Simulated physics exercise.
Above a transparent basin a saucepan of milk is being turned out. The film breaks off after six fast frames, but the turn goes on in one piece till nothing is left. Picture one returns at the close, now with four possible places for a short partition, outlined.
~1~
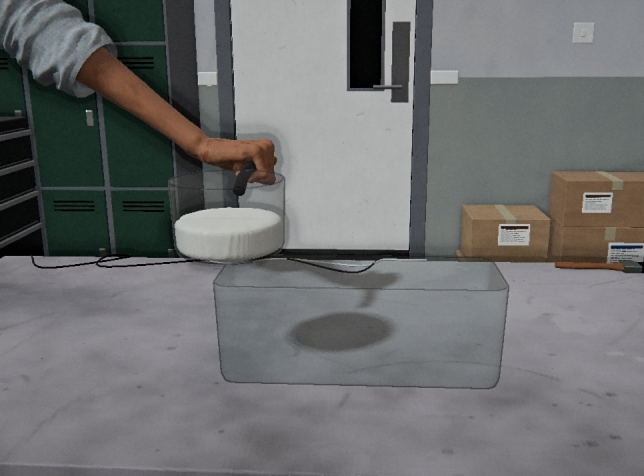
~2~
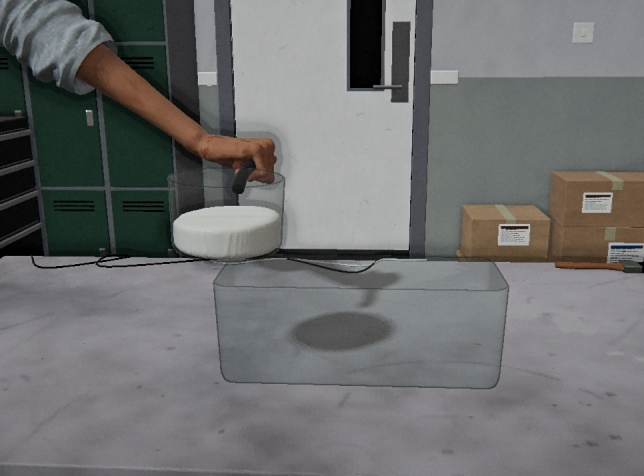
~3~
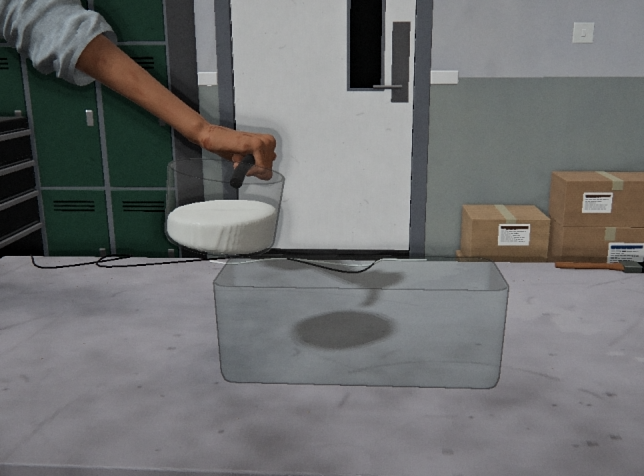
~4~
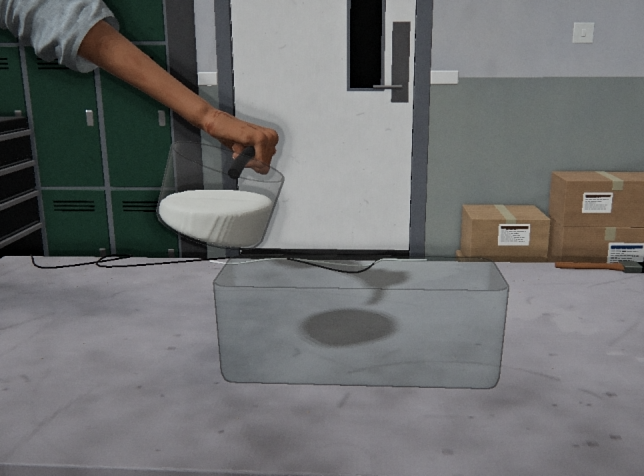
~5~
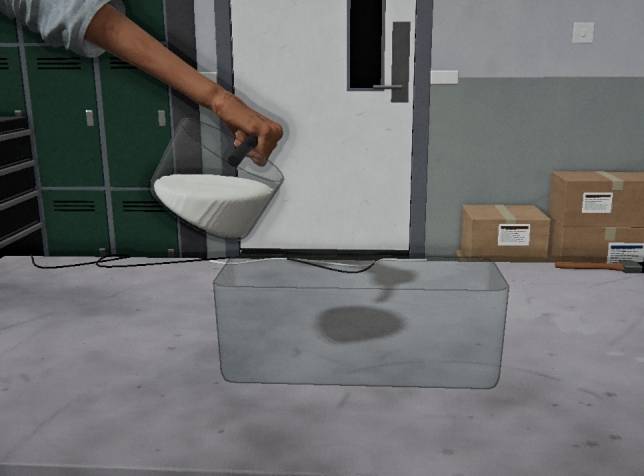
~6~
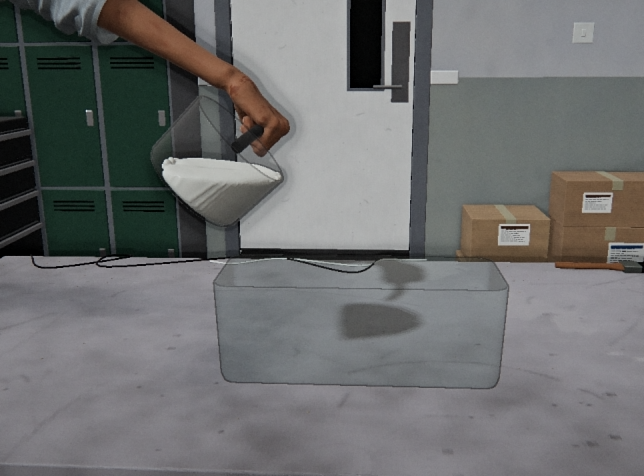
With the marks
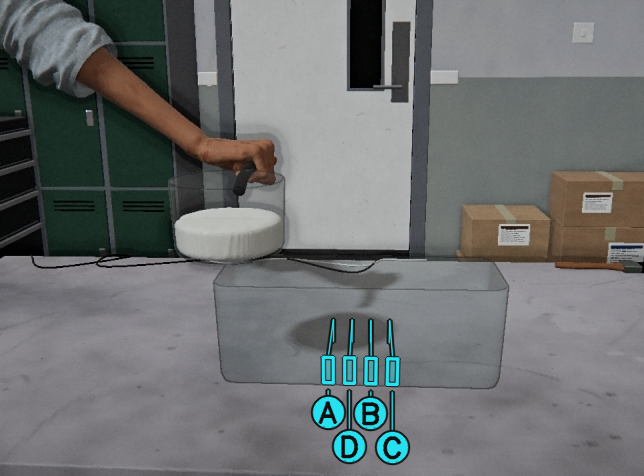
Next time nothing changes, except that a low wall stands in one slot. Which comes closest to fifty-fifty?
It is B.
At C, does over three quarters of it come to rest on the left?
Yes, it does.
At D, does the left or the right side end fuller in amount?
More ends on the right.
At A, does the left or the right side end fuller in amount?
The right side.
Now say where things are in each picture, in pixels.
Upright, lip at (282, 178); basin from (221, 379) to (499, 386); nothing has left yet, in the first frame.
Tipped about 2°, lip at (282, 178); nothing has left yet, in the second frame.
Tipped about 9°, lip at (282, 178); nothing has left yet, in the third frame.
Tipped about 19°, lip at (282, 178); nothing has left yet, in the fourth frame.
Tipped about 32°, lip at (282, 178); nothing has left yet, in the fifth frame.
Tipped about 47°, lip at (282, 178); nothing has left yet, in the sixth frame.
In cyan, A at (328, 390); B at (370, 391); C at (392, 391); D at (349, 390).
With A, about 8 % ends left of the wall and 91 % right of it.
With B, about 49 % ends left of the wall and 50 % right of it.
With C, about 93 % ends left of the wall and 5 % right of it.
With D, about 10 % ends left of the wall and 89 % right of it.
